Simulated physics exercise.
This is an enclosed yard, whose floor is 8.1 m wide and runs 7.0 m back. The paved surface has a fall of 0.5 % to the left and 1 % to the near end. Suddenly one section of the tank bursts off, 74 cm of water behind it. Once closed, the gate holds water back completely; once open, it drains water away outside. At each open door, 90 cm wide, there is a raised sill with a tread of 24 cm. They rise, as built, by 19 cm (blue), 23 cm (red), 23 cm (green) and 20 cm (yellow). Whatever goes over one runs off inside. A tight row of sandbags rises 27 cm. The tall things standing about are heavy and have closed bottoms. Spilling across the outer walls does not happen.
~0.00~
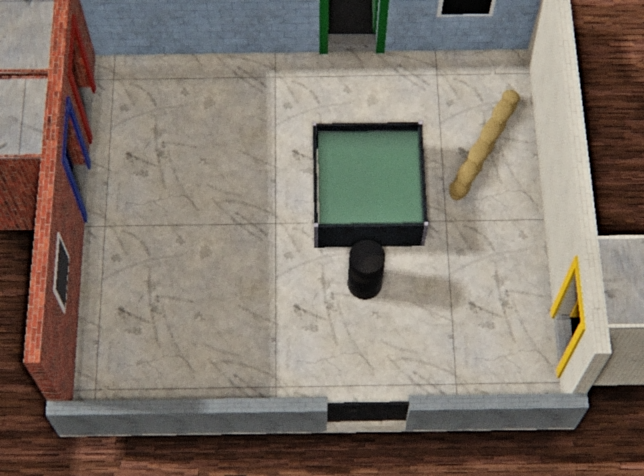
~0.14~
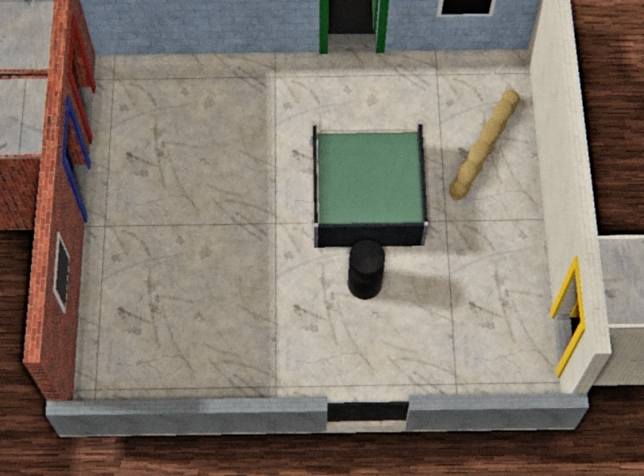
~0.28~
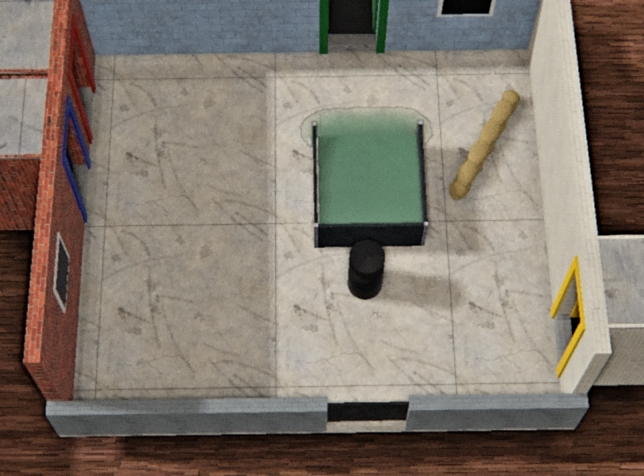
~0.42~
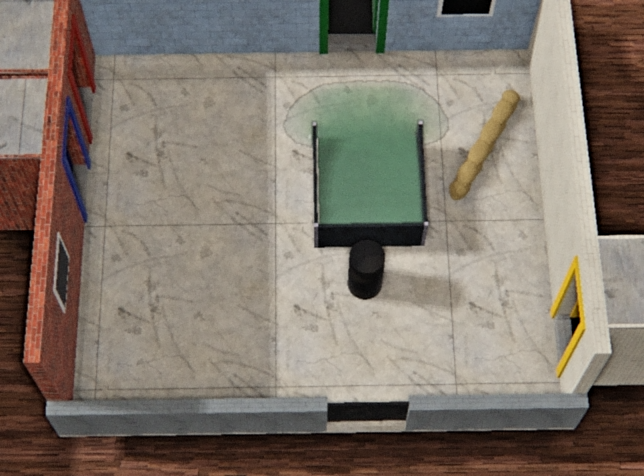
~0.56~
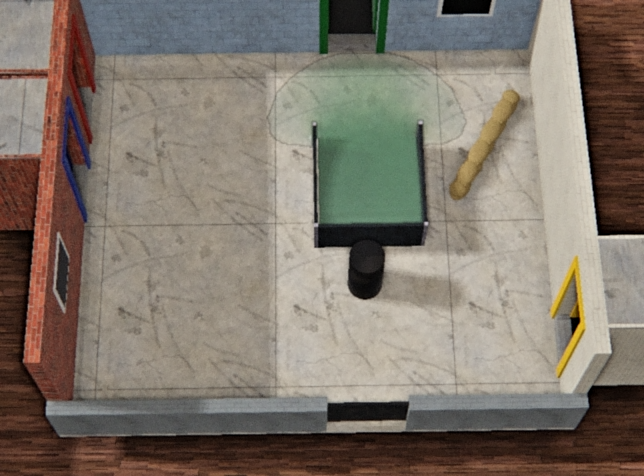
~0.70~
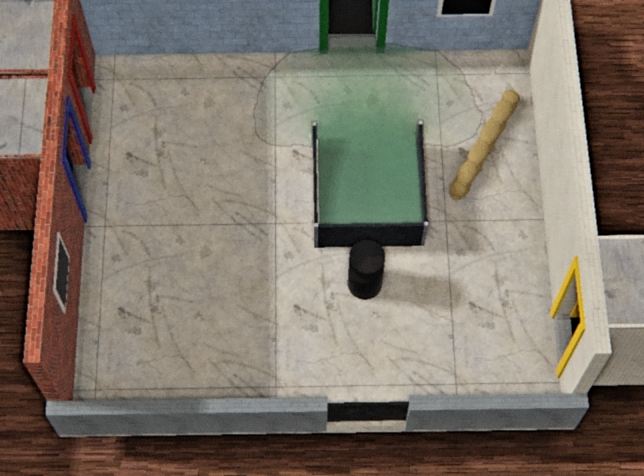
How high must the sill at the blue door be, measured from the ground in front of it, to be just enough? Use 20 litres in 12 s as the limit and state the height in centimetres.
About 6 cm.
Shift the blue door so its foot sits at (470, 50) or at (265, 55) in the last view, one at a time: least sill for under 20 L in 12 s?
Minimums: Roughly 16 cm and 14.5 cm.
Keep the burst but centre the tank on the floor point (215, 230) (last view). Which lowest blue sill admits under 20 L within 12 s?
Then close to 6.0 cm.
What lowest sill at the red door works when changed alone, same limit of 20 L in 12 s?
Roughly 14.5 cm at red.
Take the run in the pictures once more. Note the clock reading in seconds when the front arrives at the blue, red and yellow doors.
The blue door at 3.2 seconds, the red door at 2.6 seconds, the yellow door at 4.0 seconds.
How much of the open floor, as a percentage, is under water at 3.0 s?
Close to 30 per cent of it is wet.
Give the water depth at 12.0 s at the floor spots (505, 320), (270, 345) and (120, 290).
About 3, 5 and 4 cm respectively.
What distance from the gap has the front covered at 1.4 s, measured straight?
Roughly 3.6 m from the gap.
After 1.4 s water covers 15 % of the floor, deepest (44 cm) near (356, 58); it has not reached the blue door.
After 3.0 s water covers 30 % of the floor, deepest (32 cm) near (514, 98); it has not reached the blue door.
After 12.0 s water covers 90 % of the floor, deepest (13 cm) near (73, 417); 6 cm at the blue door, 0 litres in over its 19 cm sill.
At the blue door as built, the water arrived by 3.3 s and peaked near 11 cm at 4.2 s.
With a sill of 5.5 cm, 25 litres would have come in within the 12 s; with 7.5 cm, 8 litres. So under 20 litres takes about 6 cm.
